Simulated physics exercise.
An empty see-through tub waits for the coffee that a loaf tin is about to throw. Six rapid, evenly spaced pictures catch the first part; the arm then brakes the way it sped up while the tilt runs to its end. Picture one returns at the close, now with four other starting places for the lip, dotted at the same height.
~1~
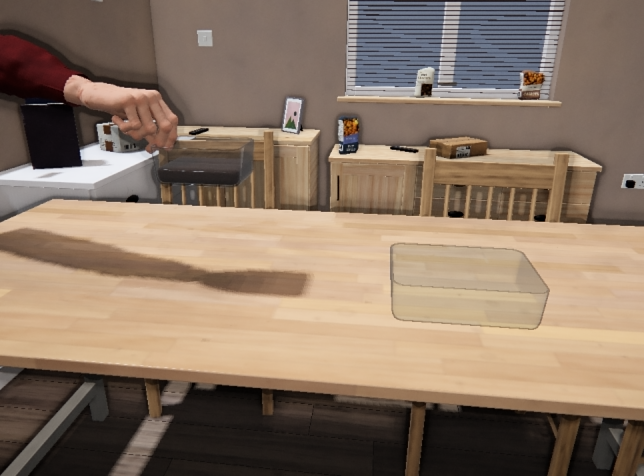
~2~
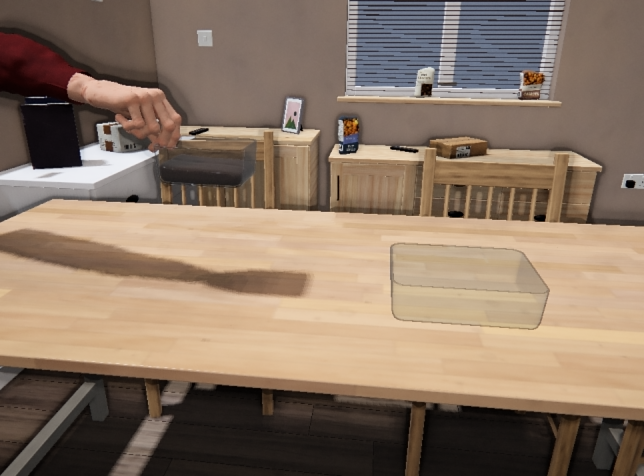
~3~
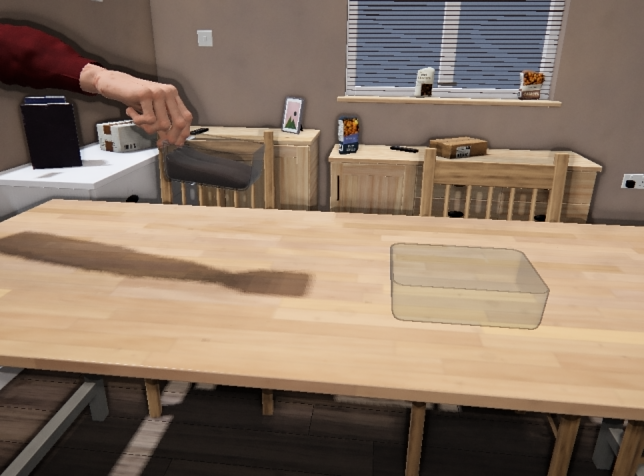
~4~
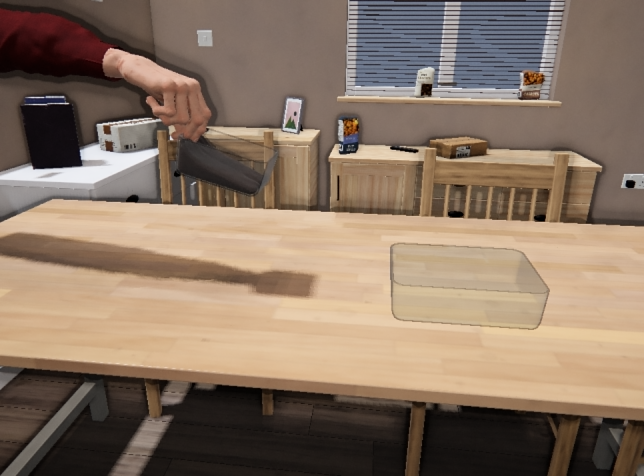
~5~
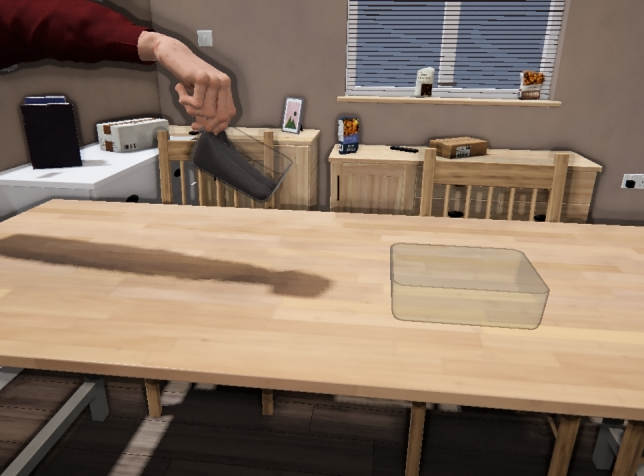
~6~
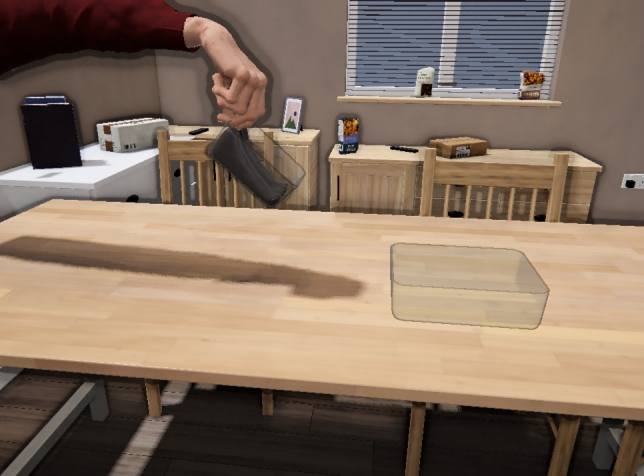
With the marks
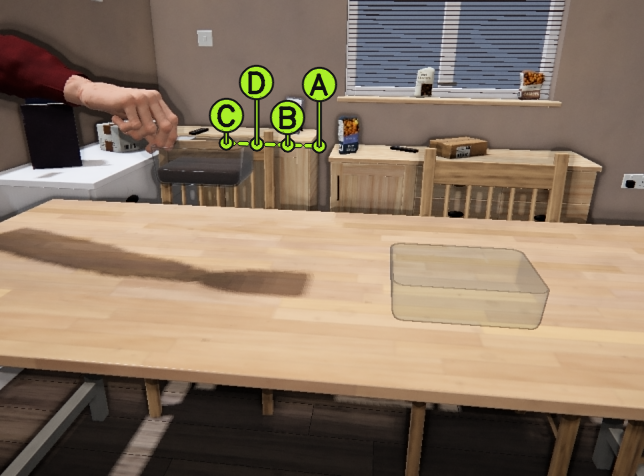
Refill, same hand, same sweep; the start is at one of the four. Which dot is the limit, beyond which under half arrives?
It is B.
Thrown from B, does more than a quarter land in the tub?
Yes.
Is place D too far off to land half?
Yes, that goes wrong.
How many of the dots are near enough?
Two of them.
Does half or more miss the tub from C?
Yes.
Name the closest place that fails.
D.
On the marked copy, A at (319, 146); B at (287, 145); C at (226, 143); D at (256, 144).
With A, about 80 % lands in the tub, 7 % falls short and 13 % goes beside or beyond.
With B, about 67 % lands in the tub, 23 % falls short and 10 % goes beside or beyond.
With C, about 15 % lands in the tub, 81 % falls short and 4 % goes beside or beyond.
With D, about 31 % lands in the tub, 62 % falls short and 7 % goes beside or beyond.
